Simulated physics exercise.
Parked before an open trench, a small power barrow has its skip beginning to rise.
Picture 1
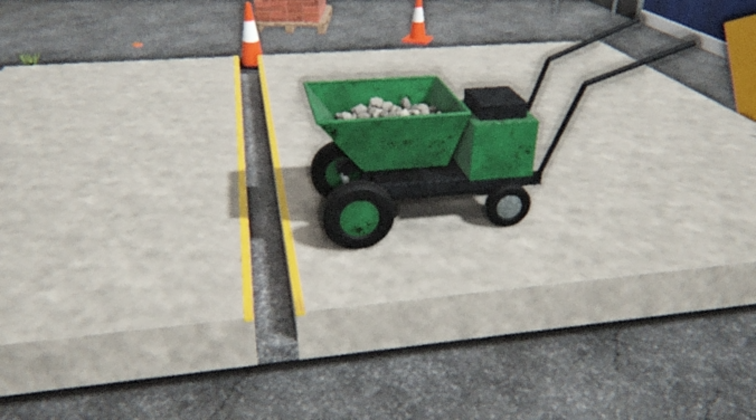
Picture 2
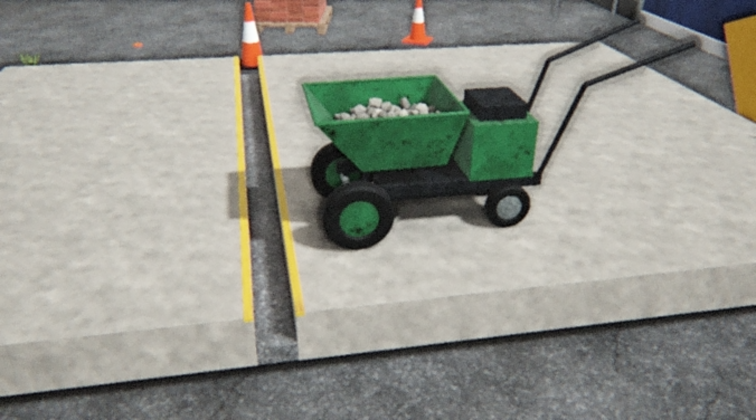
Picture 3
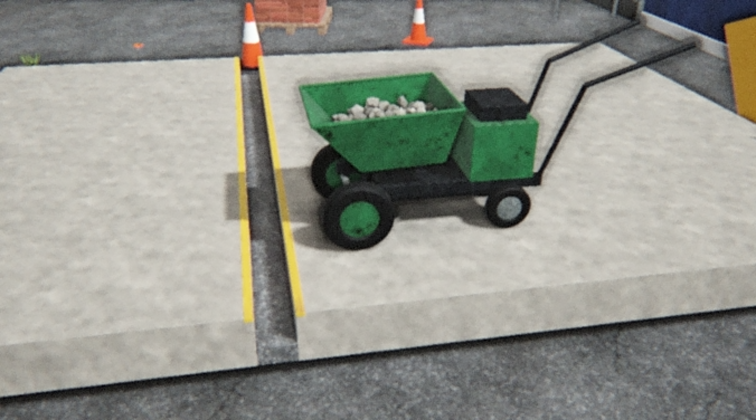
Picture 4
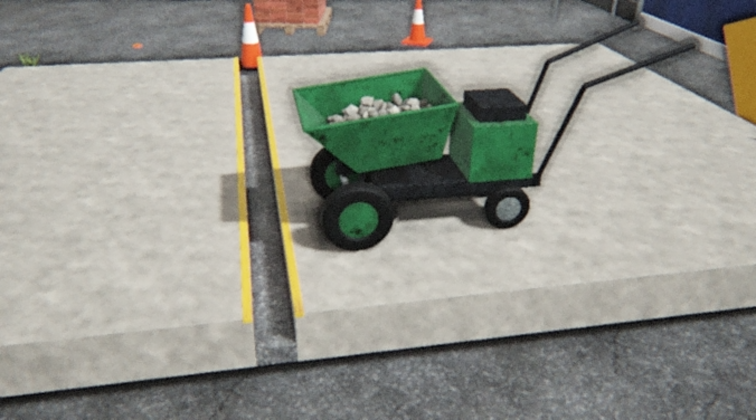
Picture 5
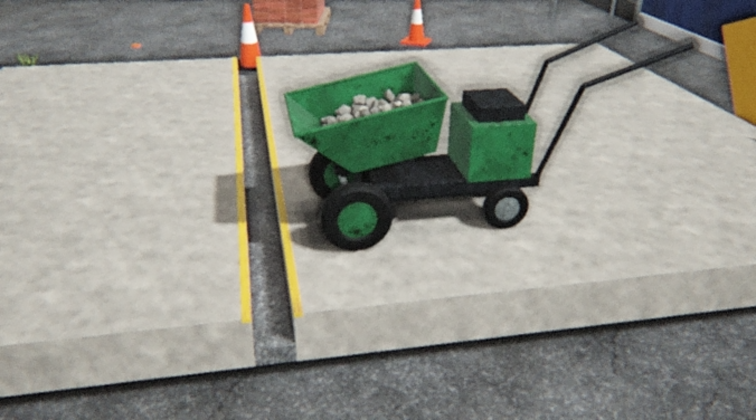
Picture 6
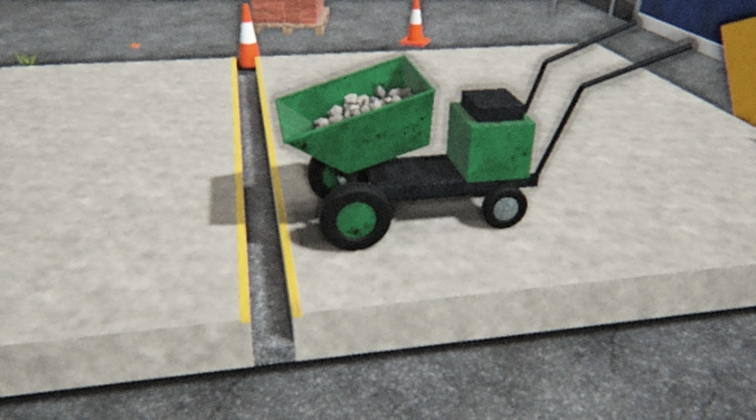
Green power barrow loaded with broken stones standing beside a narrow trench, its skip slowly tilting forward to the left.
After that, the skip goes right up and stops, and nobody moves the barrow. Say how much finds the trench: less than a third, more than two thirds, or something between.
Not even a third of the load lands in the trench.
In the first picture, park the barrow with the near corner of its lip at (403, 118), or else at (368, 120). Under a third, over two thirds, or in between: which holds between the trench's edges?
Note - position 1: The middle third; position 2: More than two thirds.
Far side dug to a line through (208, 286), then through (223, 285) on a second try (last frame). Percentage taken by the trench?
Roughly 70 % first, 50 % second.
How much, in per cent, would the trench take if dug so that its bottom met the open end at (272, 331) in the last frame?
Estimate: Approx. 10 in a hundred.
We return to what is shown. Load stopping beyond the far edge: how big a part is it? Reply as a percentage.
I'd put it at some 85 per cent of the load.
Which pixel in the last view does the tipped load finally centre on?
Around (207, 231).
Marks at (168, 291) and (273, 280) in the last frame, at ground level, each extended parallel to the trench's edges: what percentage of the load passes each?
Around 10 in a hundred for the first, 90 in a hundred for the second.
Shortly afterwards, skip tipped steeply; the whole lot in the skip.
Next, skip tipped right over; all but a few in the skip; a little beyond it; only a few falling.
Some moments later, skip tipped right over; near a quarter in the skip; only a few in or heaped over the trench; the bulk beyond it.
In the end, skip tipped right over; a little in the skip; only a few in or heaped over the trench; the bulk beyond it.
